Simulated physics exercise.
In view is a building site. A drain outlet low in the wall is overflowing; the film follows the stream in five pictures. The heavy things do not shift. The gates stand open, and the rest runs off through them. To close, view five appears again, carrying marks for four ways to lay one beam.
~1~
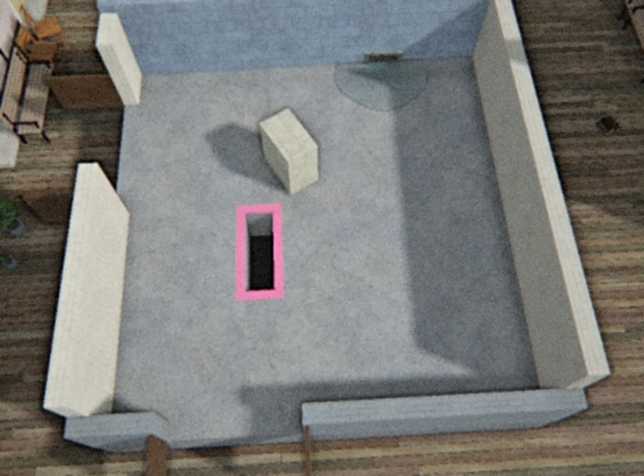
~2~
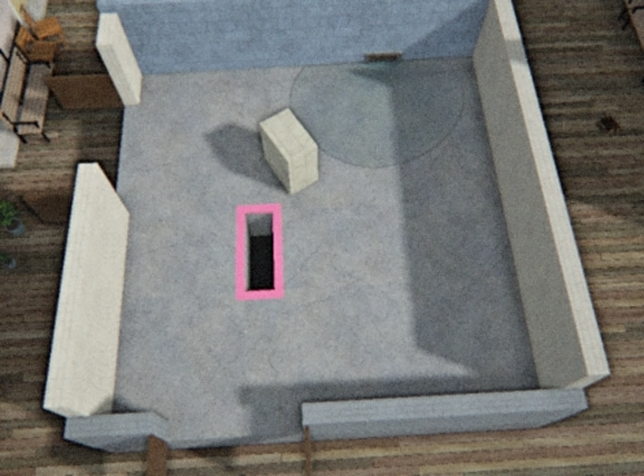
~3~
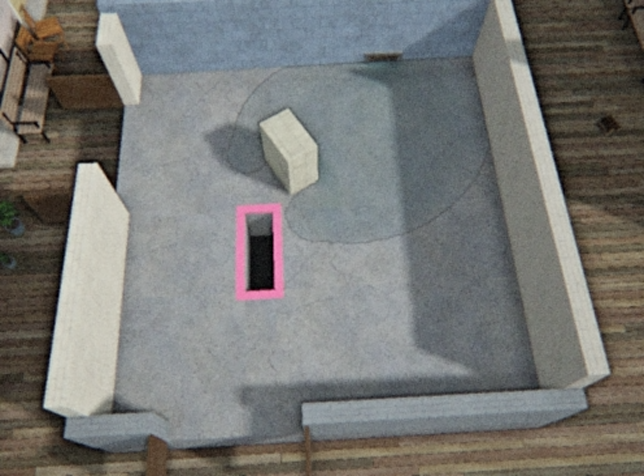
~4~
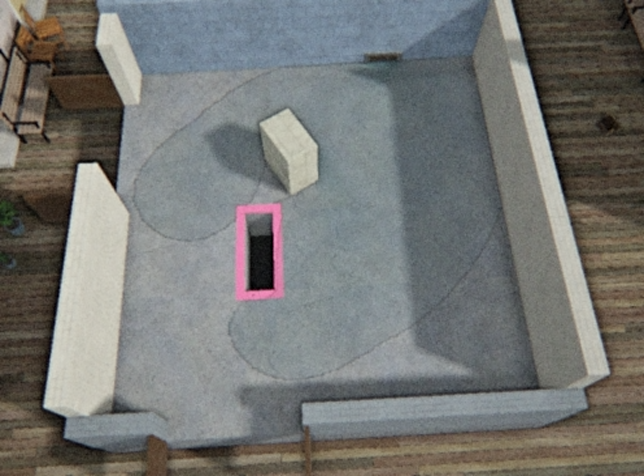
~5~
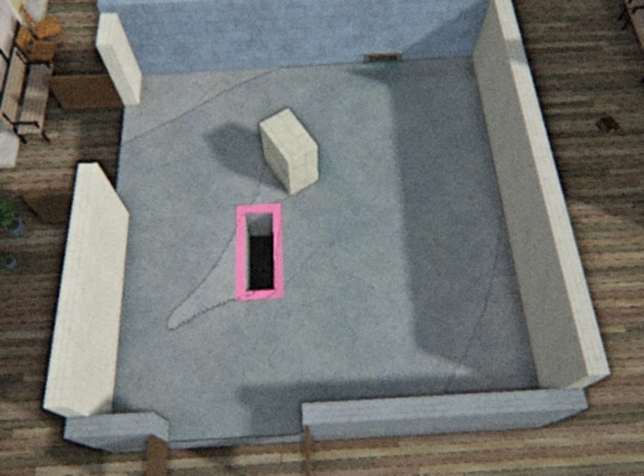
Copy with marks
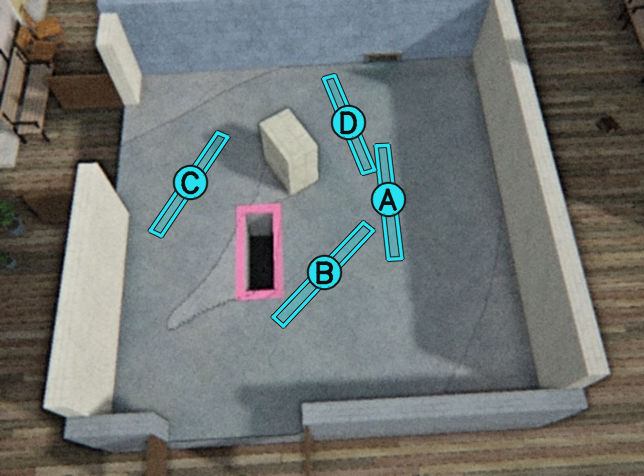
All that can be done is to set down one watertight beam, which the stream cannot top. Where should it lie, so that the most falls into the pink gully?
The best position is B.
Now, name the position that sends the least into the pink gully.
Here it is position D.
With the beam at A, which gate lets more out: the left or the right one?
More leaves on the right.
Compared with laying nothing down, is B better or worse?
Position B is better.
In cyan, A from (395, 258) to (382, 145); B from (278, 321) to (368, 226); C from (155, 233) to (222, 134); D from (329, 77) to (368, 171).
Choosing A, about 12 % of the stream goes into the pink gully, about 88 % out by the gates.
Choosing B, about 32 % of the stream goes into the pink gully, about 68 % out by the gates.
Choosing C, about 17 % of the stream goes into the pink gully, about 83 % out by the gates.
Choosing D, about 6 % of the stream goes into the pink gully, about 94 % out by the gates.
